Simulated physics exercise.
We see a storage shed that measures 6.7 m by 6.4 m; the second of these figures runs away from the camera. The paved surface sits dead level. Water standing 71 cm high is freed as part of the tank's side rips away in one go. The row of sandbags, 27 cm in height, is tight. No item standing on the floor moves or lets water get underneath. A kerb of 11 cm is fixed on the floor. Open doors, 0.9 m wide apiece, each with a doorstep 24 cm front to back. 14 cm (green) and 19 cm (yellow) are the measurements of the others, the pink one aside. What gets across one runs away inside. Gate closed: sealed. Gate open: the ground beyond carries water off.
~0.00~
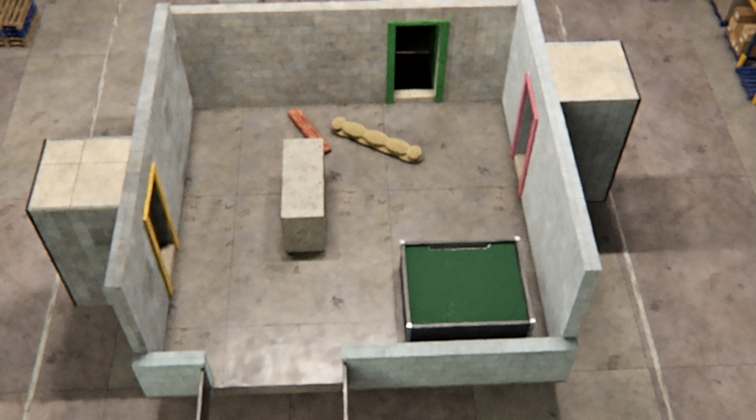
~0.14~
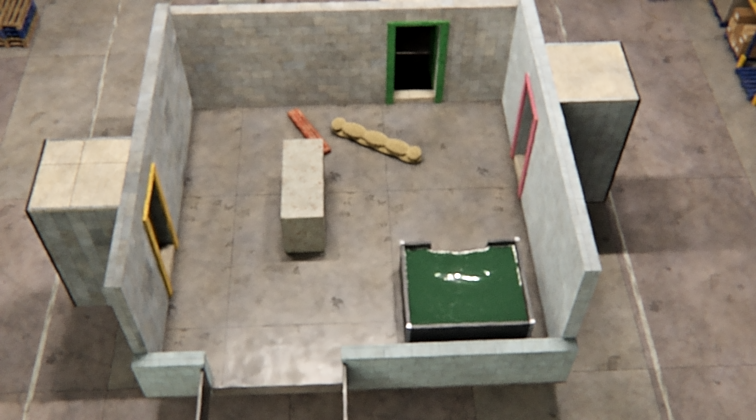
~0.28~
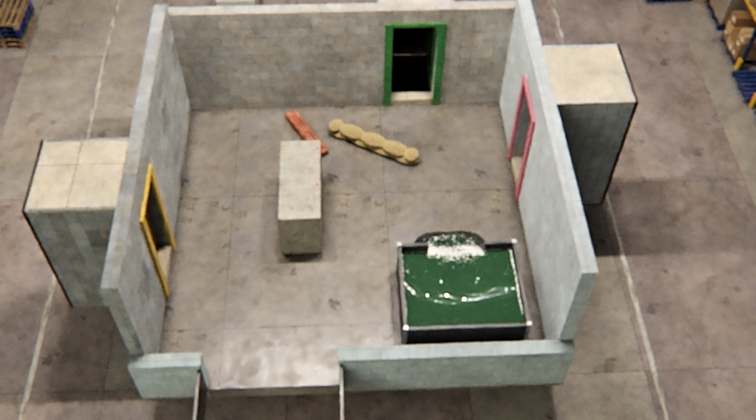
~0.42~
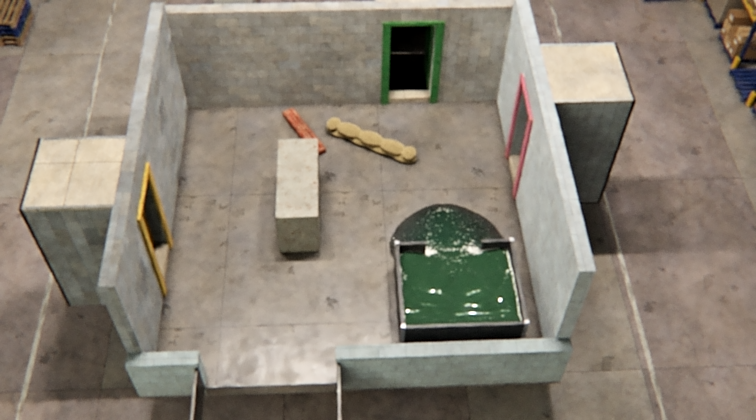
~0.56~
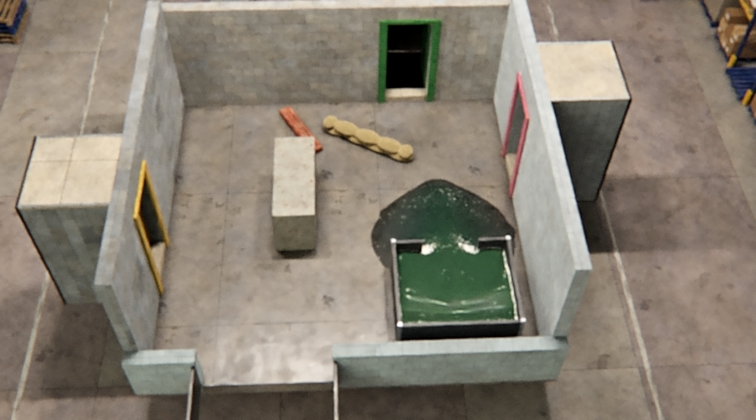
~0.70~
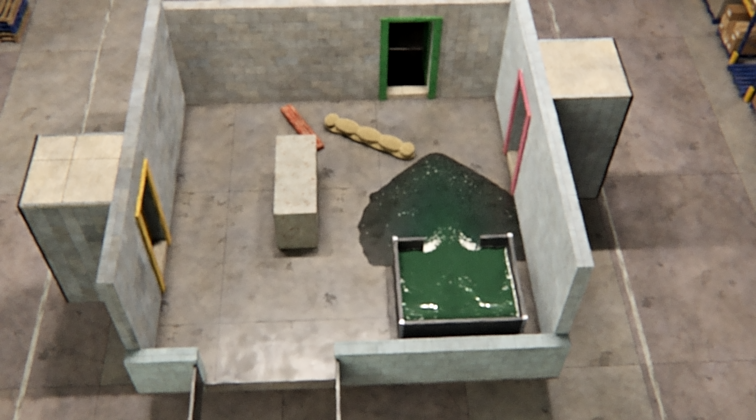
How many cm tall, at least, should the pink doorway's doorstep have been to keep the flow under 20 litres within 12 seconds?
At least about 11 cm.
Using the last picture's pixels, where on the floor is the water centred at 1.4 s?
The water's centre is at about (449, 260).
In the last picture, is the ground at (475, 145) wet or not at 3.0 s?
I'd say that place has got wet.
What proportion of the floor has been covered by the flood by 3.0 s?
Some 45 per cent is wet.
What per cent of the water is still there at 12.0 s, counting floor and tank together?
Close to 94 per cent is still present.
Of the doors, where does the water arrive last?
Yellow.
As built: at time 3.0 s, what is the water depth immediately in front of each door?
In cm - green: 18, yellow: 0, pink: 11.
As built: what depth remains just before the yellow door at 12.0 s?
It comes to about 2.5 centimetres deep.
After 1.4 s water covers 30 % of the floor, deepest (38 cm) near (448, 257); 17 cm at the pink door, 0 litres in over its 14 cm doorstep.
After 3.0 s water covers 45 % of the floor, deepest (30 cm) near (482, 123); 11 cm at the pink door, 4 litres in over its 14 cm doorstep.
After 12.0 s water covers 95 % of the floor, deepest (12 cm) near (544, 358); 7 cm at the pink door, 6 litres in over its 14 cm doorstep.
At the pink door as built, the water arrived by 1.0 s and peaked near 18 cm at 1.6 s.
With a doorstep of 9 cm, 42 litres would have come in within the 12 s; with 12 cm, 13 litres. So under 20 litres takes about 11 cm.
